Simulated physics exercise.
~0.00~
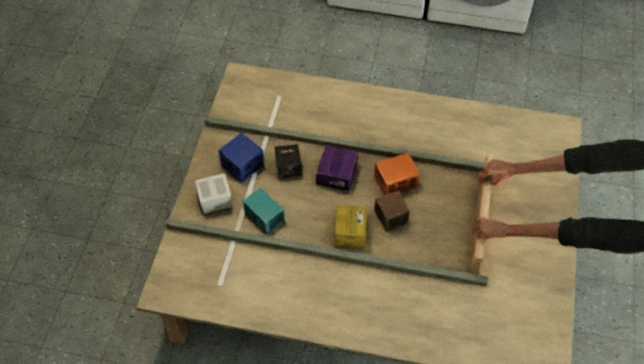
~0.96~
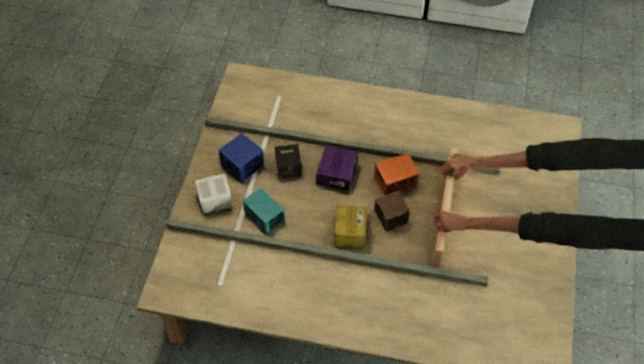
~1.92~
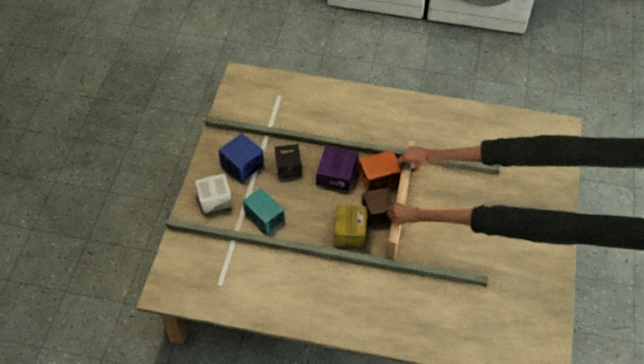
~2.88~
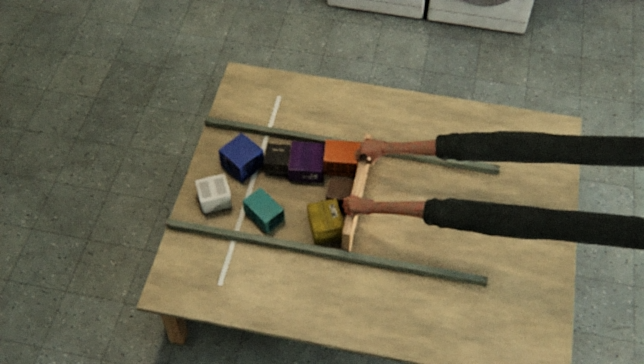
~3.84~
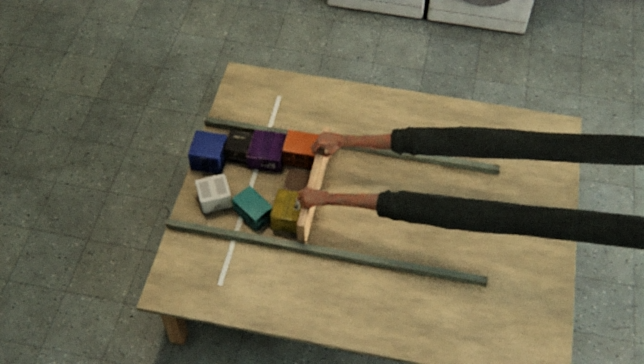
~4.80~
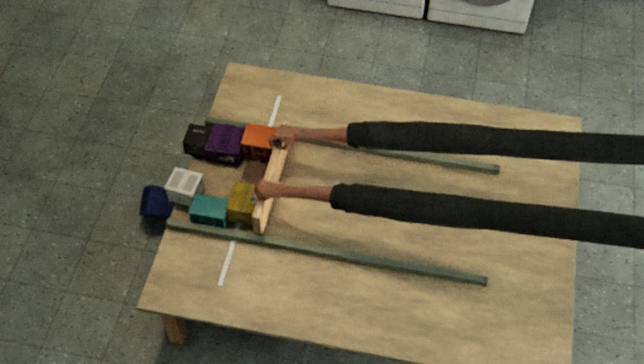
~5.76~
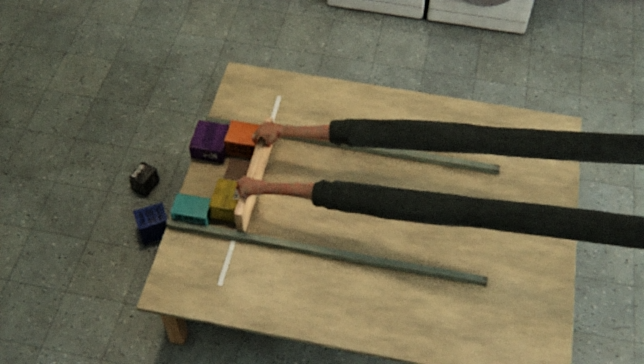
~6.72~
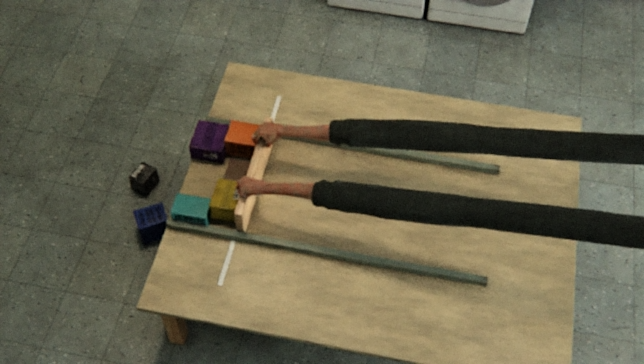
Two hands pushing a wooden plank left across a table, sweeping coloured boxes together until black, blue and white ones fall off.
